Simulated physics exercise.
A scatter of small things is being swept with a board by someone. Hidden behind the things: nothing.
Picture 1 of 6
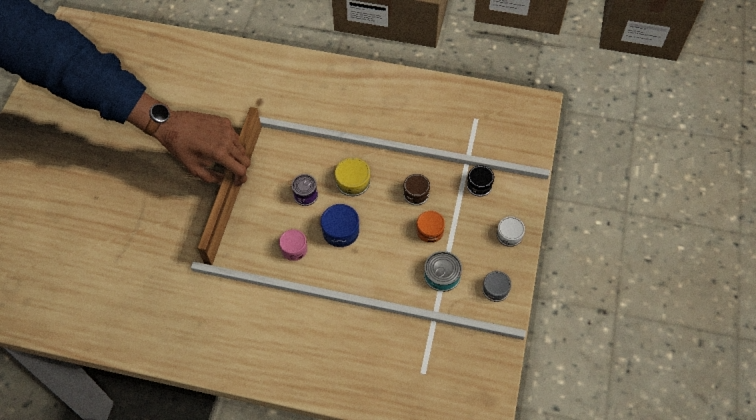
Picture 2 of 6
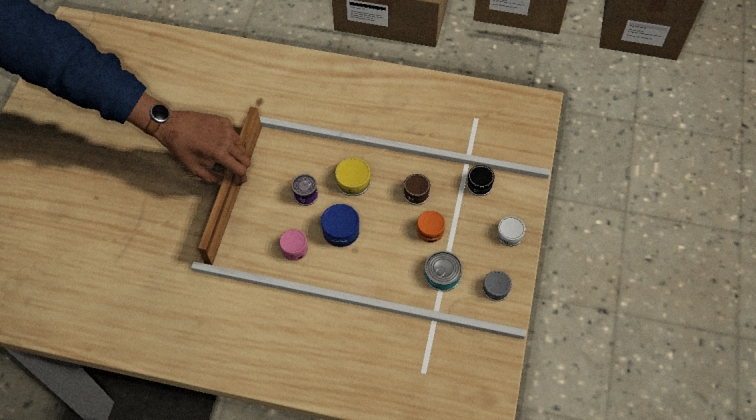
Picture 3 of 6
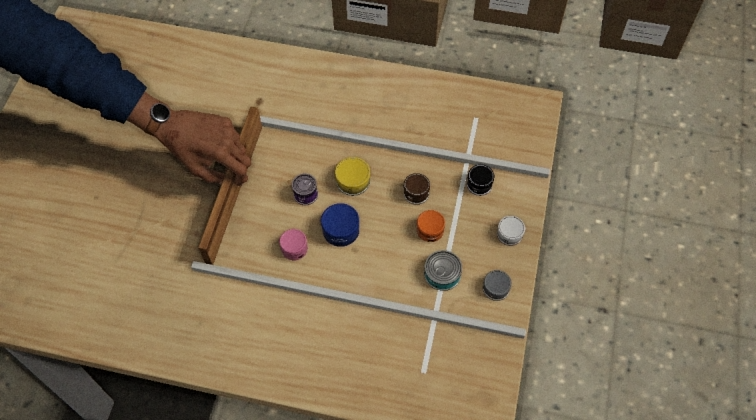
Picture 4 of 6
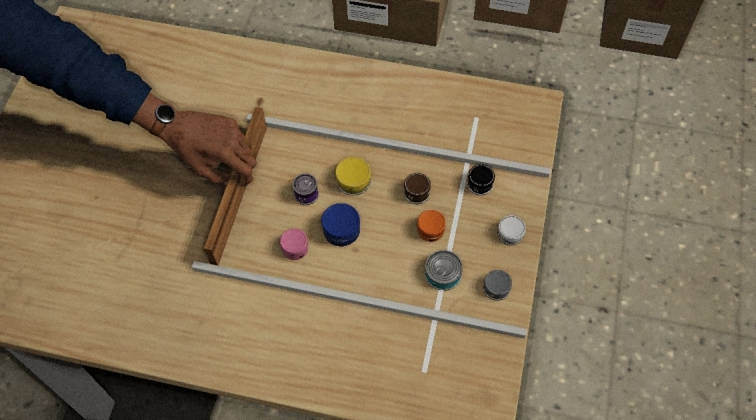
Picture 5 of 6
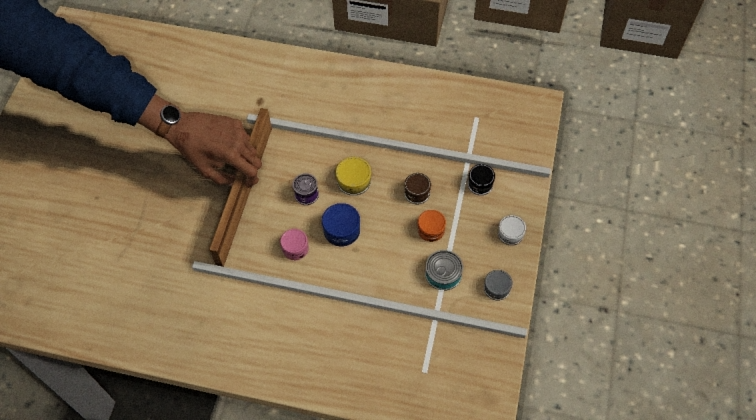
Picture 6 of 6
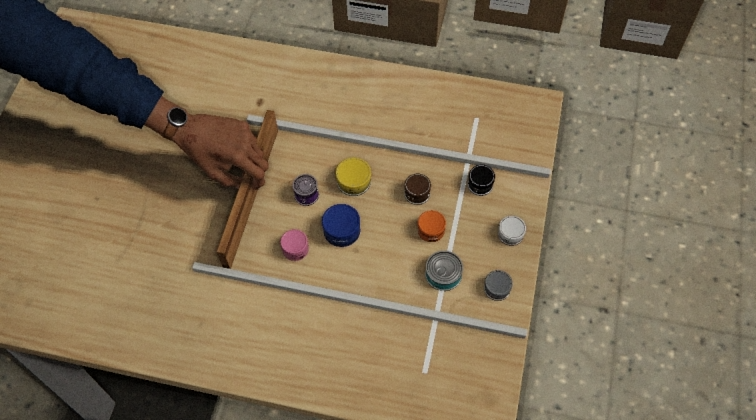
On a wooden table between two pale rails, a hand in a blue sleeve and wristwatch slides a brown wooden board slightly to the right, toward a scatter of small coloured round containers that stay almost still around a white line.
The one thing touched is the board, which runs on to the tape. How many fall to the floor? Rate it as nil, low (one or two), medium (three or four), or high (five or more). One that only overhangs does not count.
Nil.
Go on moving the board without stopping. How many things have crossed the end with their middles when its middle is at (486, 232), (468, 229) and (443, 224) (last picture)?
Respectively 2, 1 and 0.
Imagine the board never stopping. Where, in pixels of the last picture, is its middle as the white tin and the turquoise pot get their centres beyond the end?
With the white tin it sits around (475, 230), with the turquoise pot around (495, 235).
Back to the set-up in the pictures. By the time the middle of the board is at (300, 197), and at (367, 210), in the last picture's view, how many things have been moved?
Moved so far: 2, then 5.
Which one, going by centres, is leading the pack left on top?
Grey tin.
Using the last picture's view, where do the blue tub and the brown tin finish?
Final centres, in order: Near (468, 251), near (507, 210).
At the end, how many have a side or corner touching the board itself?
The count comes out at 4.
A little later, none off yet; white tin at rest near (512, 231); grey tin at rest near (498, 286); black pot at rest near (481, 180).
When it is over, the number that fall off is zero.
